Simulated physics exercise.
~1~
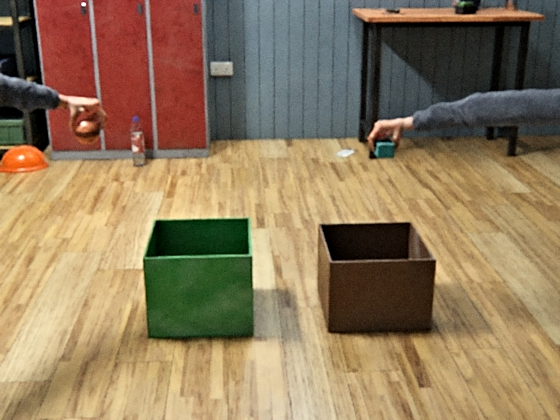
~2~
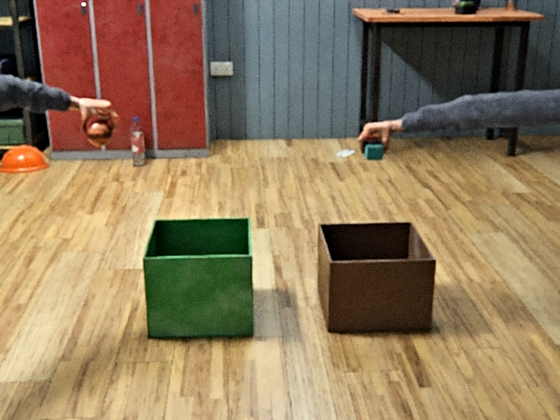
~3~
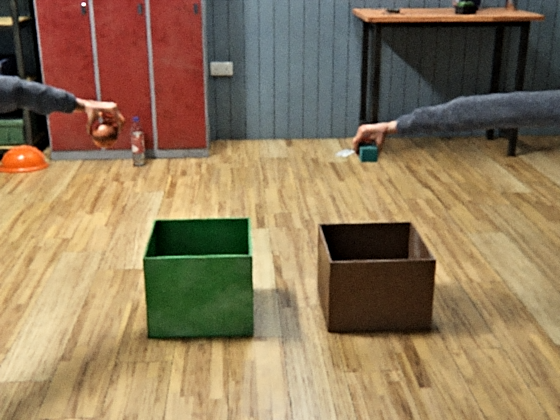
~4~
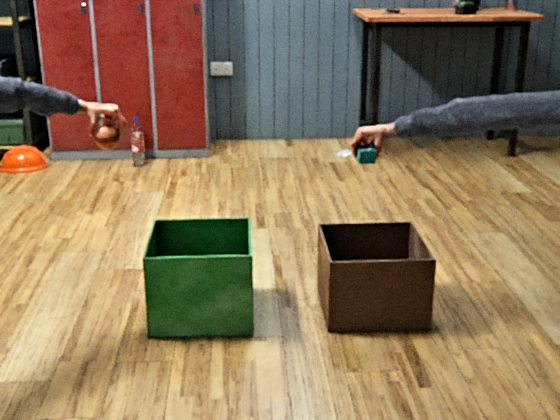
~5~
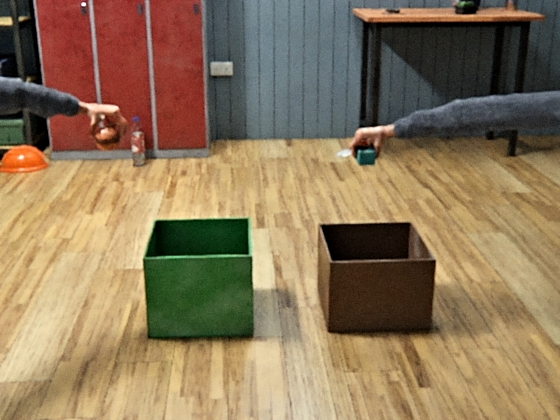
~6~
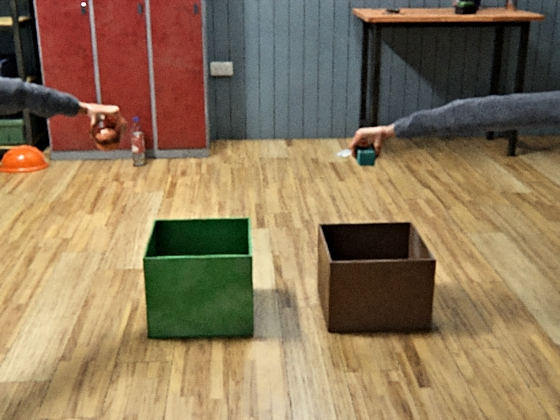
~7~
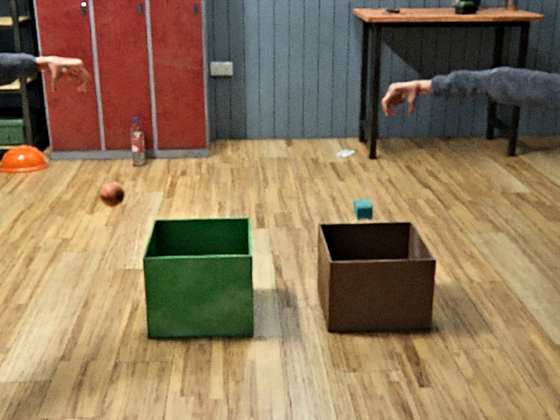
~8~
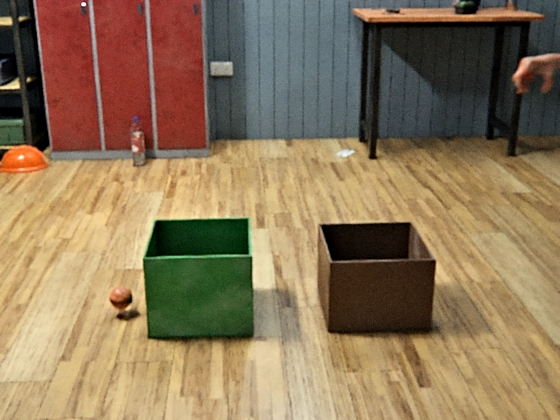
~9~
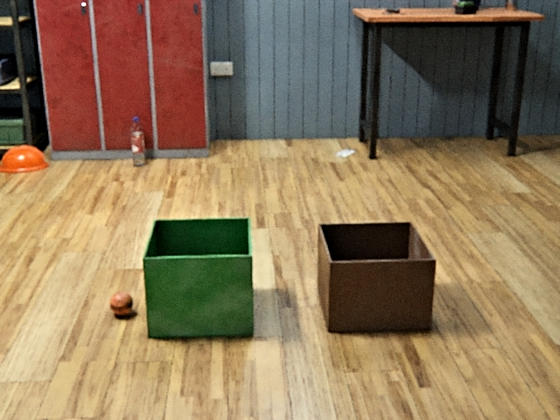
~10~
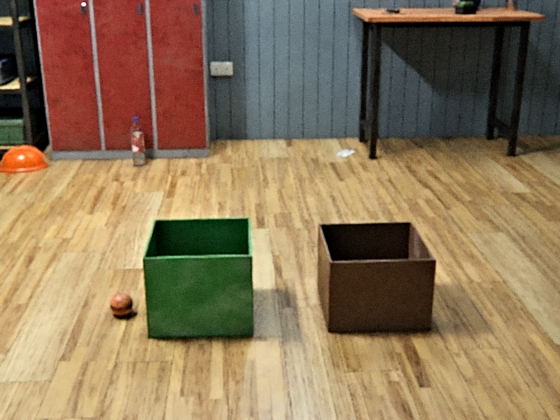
On a wooden floor by red lockers, two hands release an orange ball, landing beside a green box, and a turquoise block, dropping into a brown one.
